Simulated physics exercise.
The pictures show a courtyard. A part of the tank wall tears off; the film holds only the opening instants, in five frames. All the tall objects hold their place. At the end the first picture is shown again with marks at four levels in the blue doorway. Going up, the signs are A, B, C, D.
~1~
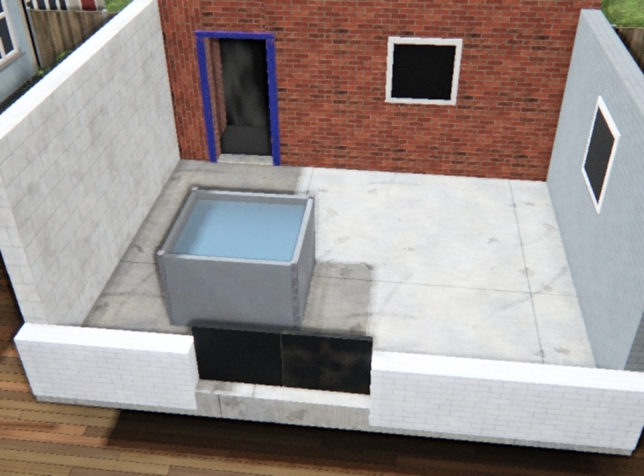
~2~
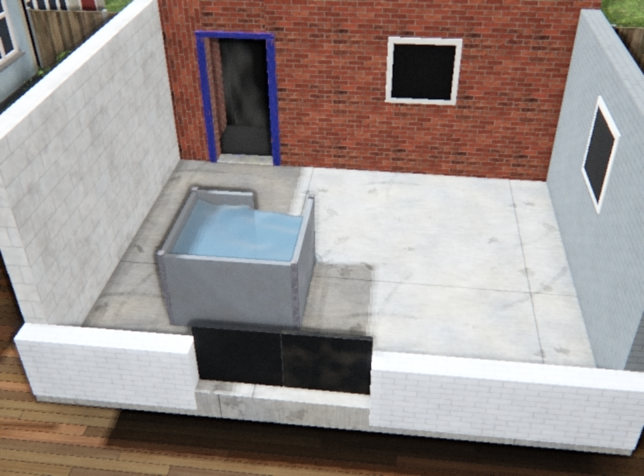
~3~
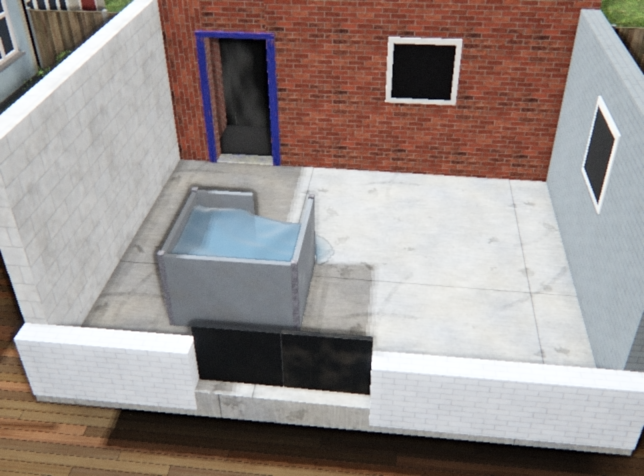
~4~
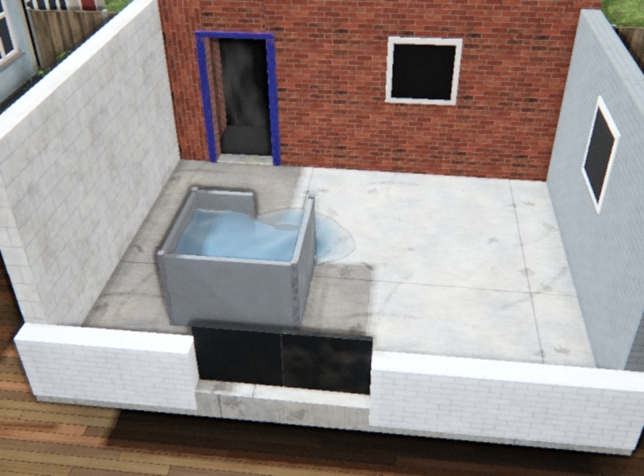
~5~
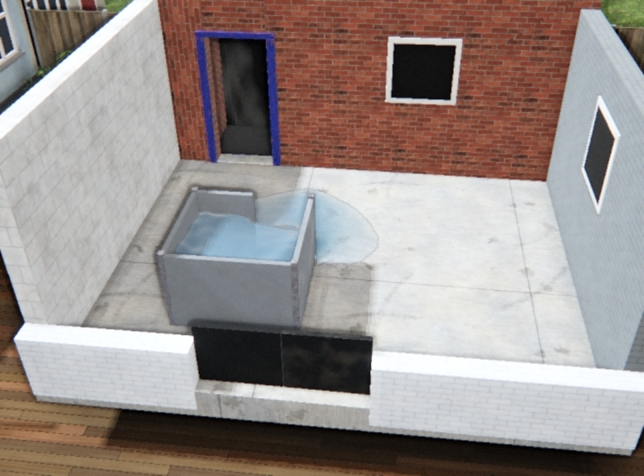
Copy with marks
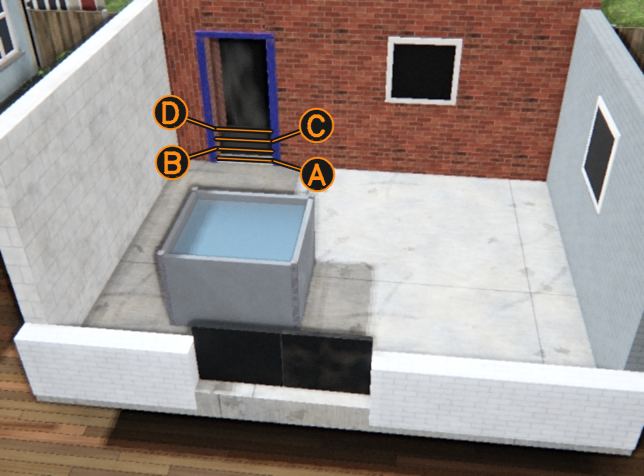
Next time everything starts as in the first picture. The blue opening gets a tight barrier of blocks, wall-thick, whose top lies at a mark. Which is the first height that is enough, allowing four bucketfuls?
It is B.
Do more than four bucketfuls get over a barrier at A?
Yes, that goes wrong.
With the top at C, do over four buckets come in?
No.
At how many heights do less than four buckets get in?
Three.
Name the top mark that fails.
A.
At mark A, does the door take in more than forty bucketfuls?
No, it does not.
On the marked copy, A at (245, 159); B at (244, 149); C at (243, 140); D at (242, 130); from the bottom up A, B, C, D.
Choosing A, about 11 bucketfuls get in.
Choosing B, a splash gets over, under a bucket.
Choosing C, nothing gets over.
Choosing D, nothing gets over.
